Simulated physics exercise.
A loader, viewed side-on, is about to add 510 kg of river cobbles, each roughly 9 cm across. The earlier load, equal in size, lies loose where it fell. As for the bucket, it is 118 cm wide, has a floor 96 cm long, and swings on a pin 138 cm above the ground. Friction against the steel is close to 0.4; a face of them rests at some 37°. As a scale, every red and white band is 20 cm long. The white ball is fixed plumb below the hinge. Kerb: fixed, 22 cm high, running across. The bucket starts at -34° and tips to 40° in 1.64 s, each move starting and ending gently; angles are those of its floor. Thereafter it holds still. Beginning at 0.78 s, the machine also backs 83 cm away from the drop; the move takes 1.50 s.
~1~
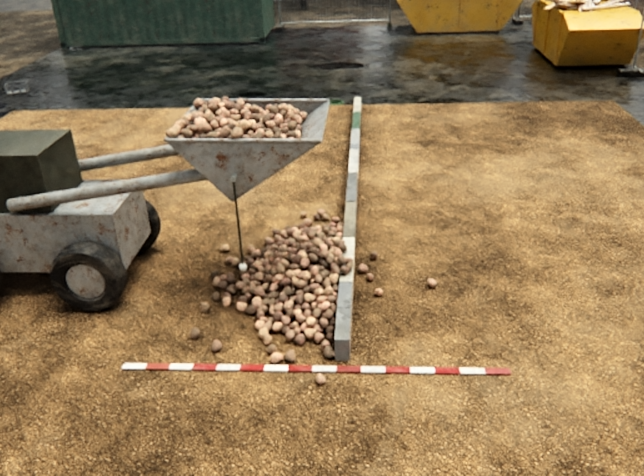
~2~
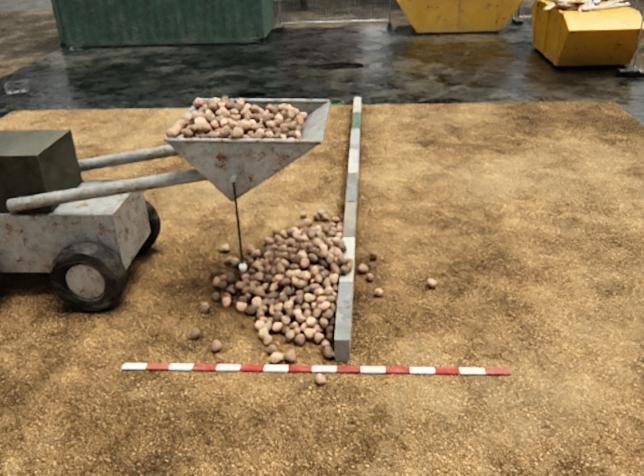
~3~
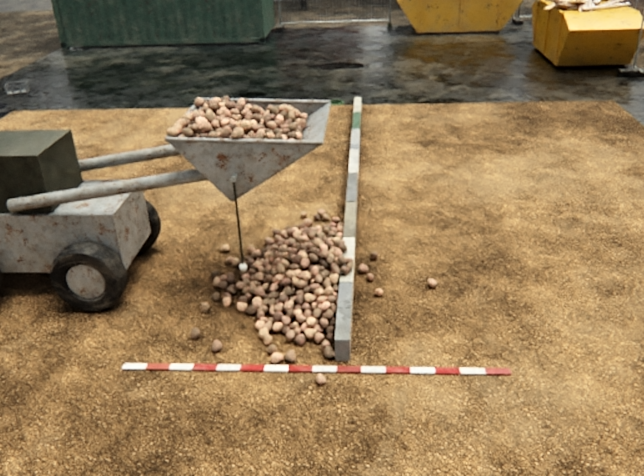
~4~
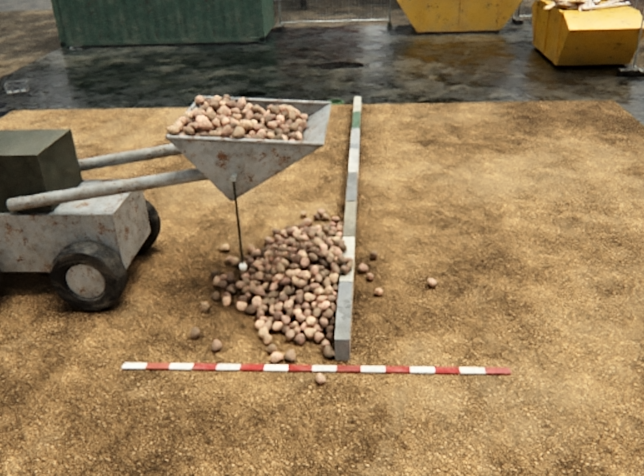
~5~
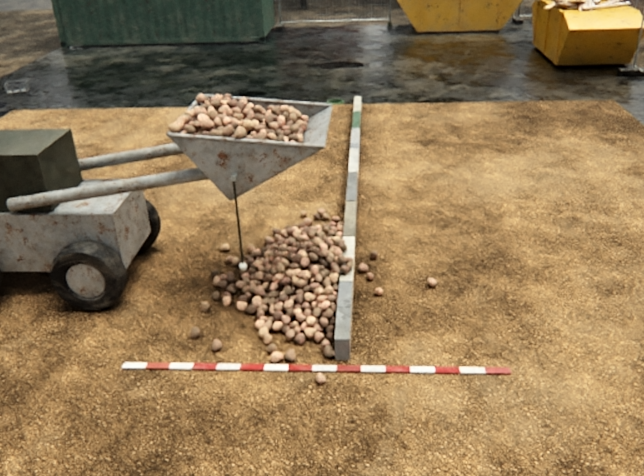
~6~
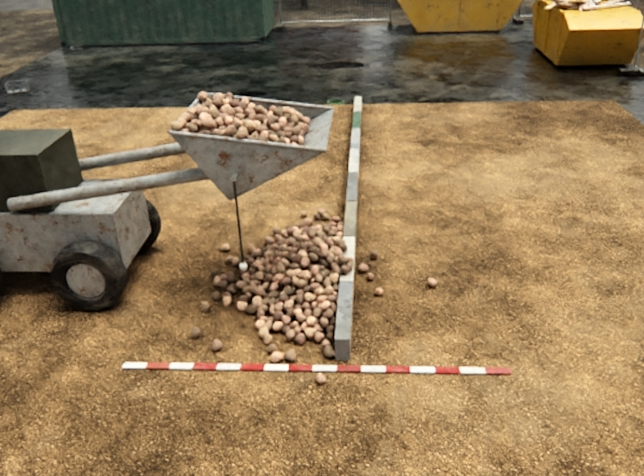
A metal bucket full of rounded stones, held on the arms of a small wheeled machine at left, tilts slightly downward on its right side above a loose stone pile against a low kerb, while everything else stays still.
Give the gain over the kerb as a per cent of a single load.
8 %.
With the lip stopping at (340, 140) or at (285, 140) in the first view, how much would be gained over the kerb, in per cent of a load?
About 20 and 0 per cent.
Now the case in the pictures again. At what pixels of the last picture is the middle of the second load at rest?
I'd point to about (288, 262).
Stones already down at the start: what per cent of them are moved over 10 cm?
Near 15 per cent, I reckon.
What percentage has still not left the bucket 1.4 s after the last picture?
15 %.
Then, 0.9 s after the last picture the floor is at 28°; in per cent of one load, 88 in the bucket, 112 on this side of the kerb, 1 over the kerb; the foremost stones are at (371, 271).
Then, 1.4 s after the last picture the floor is at 40°; in per cent of one load, 16 in the bucket, 177 on this side of the kerb, 7 over the kerb; the foremost stones are at (398, 278).
Then, 2.4 s after the last picture the floor is at 40°; in per cent of one load, 0 in the bucket, 191 on this side of the kerb, 9 over the kerb; the foremost stones are at (442, 265).
Then, 5.1 s after the last picture the floor is at 40°; in per cent of one load, 0 in the bucket, 191 on this side of the kerb, 9 over the kerb; the foremost stones are at (443, 265). Net gain over the kerb, 8.
